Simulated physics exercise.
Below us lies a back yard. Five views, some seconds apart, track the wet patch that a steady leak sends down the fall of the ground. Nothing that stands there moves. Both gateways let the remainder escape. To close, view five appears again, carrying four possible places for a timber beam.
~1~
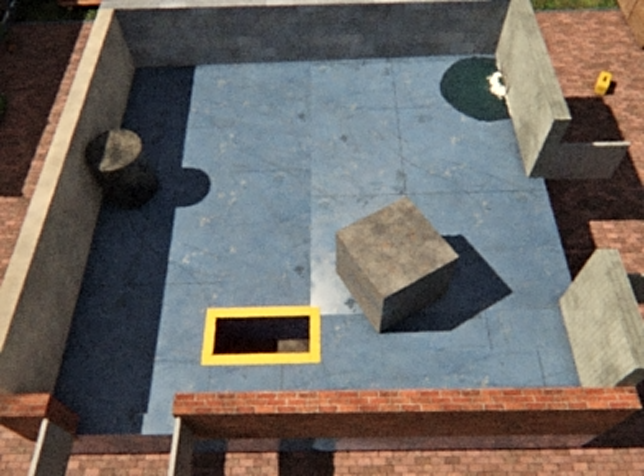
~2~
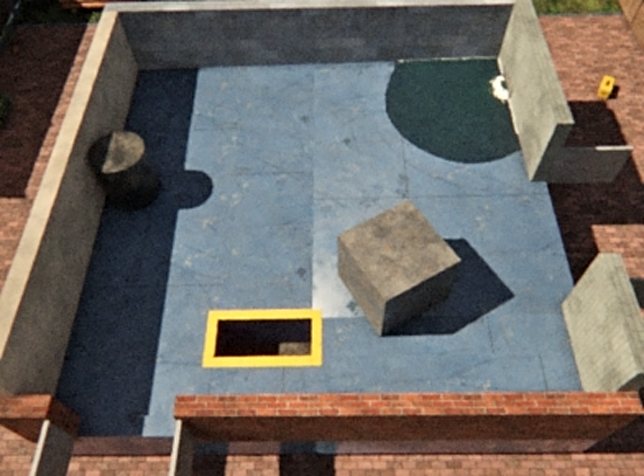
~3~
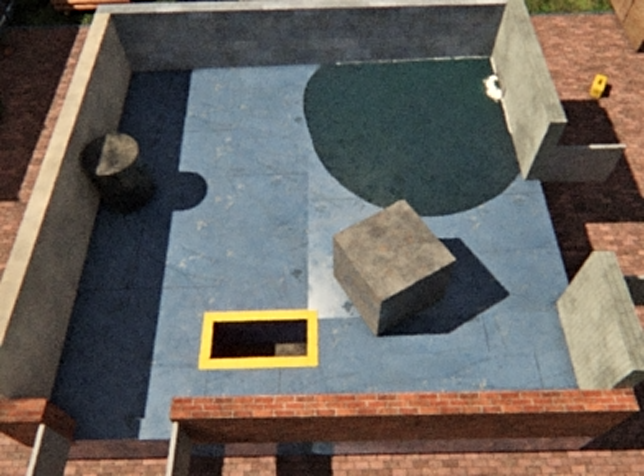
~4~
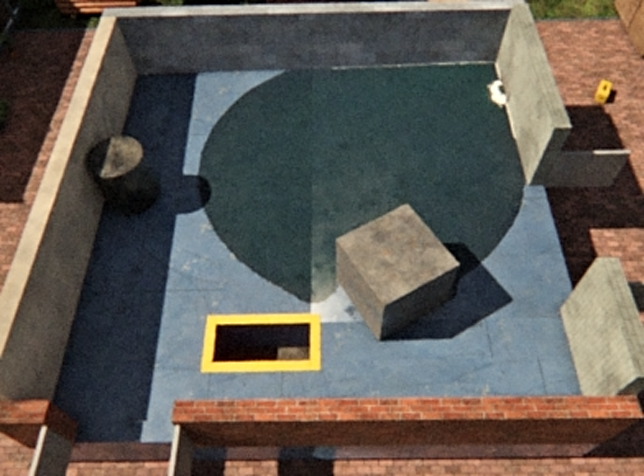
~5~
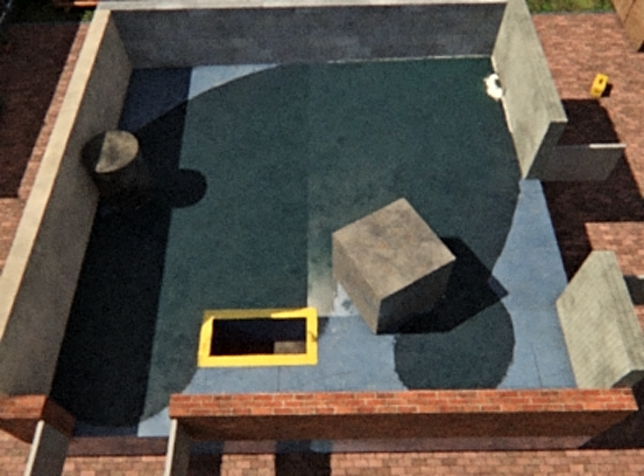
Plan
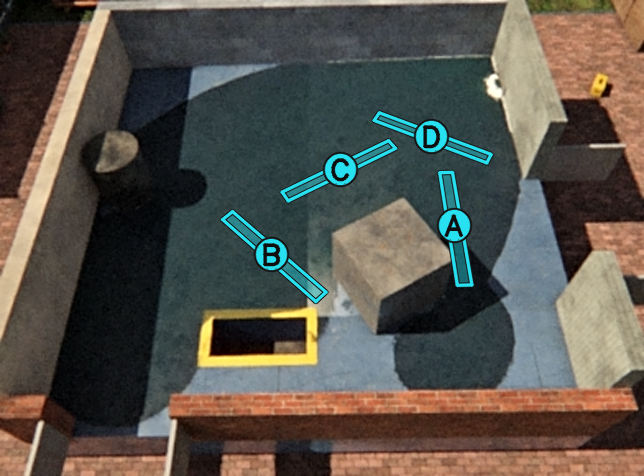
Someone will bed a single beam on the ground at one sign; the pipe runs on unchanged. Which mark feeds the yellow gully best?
I would pick place A.
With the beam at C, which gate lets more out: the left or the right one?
The left one.
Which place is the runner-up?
That would be C.
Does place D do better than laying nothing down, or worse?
Worse.
On the marked copy, A from (464, 285) to (446, 172); B from (227, 215) to (320, 296); C from (285, 196) to (392, 144); D from (376, 116) to (488, 158).
For place A, about 24 % of the stream goes into the yellow gully, about 76 % out by the gates.
For place B, about 9 % of the stream goes into the yellow gully, about 90 % out by the gates.
For place C, about 17 % of the stream goes into the yellow gully, about 83 % out by the gates.
For place D, about 10 % of the stream goes into the yellow gully, about 90 % out by the gates.
